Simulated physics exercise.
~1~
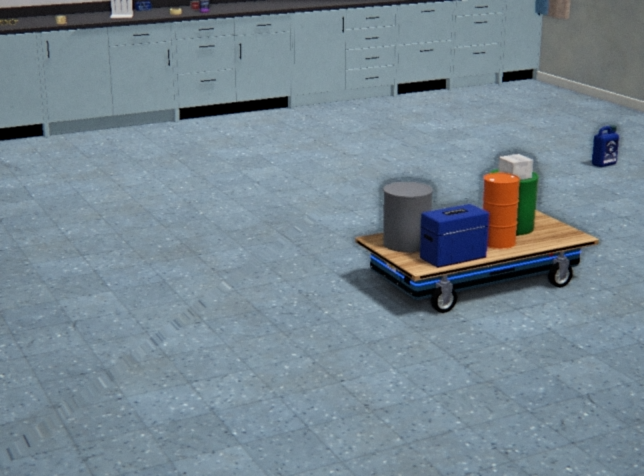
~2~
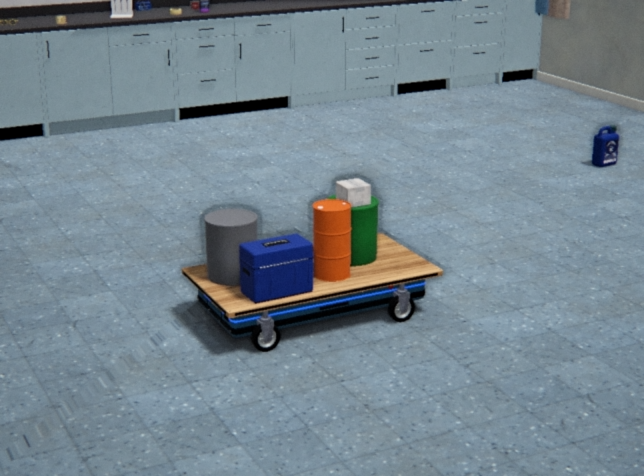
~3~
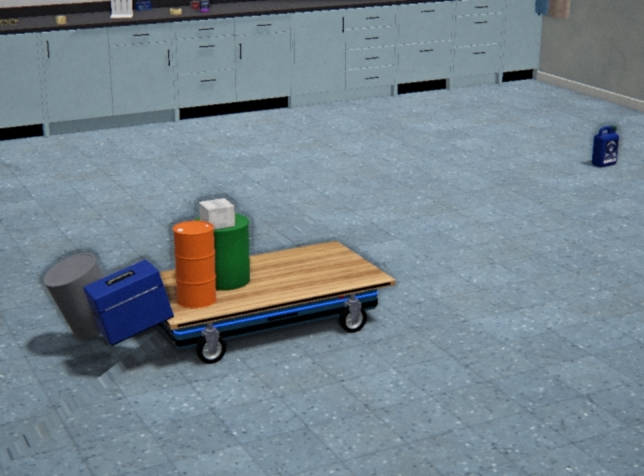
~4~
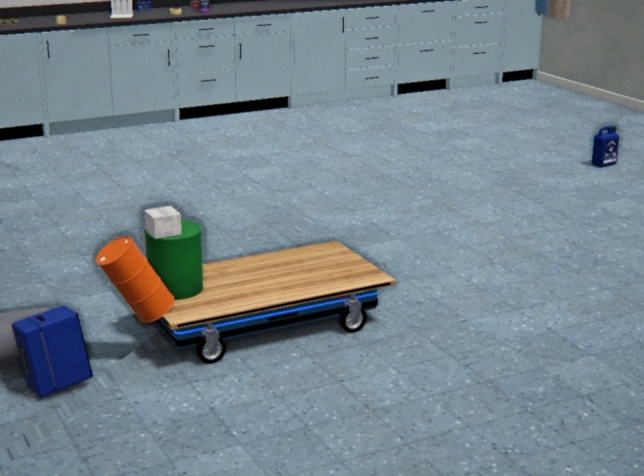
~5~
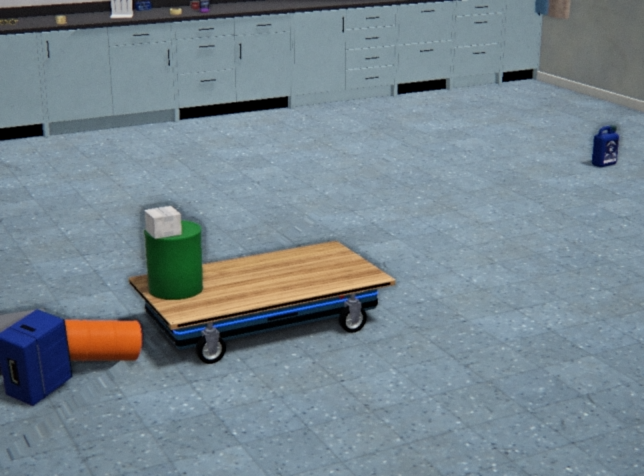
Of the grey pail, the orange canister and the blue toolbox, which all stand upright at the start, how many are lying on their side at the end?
All three of them, the grey pail, the orange canister and the blue toolbox, are lying on their side at the end.
The clip shows a wheeled cart carrying five items leftward across a tiled floor until it stops, when the grey pail and blue toolbox slide off the left end, followed by the orange canister, leaving the green pail and white parcel aboard.
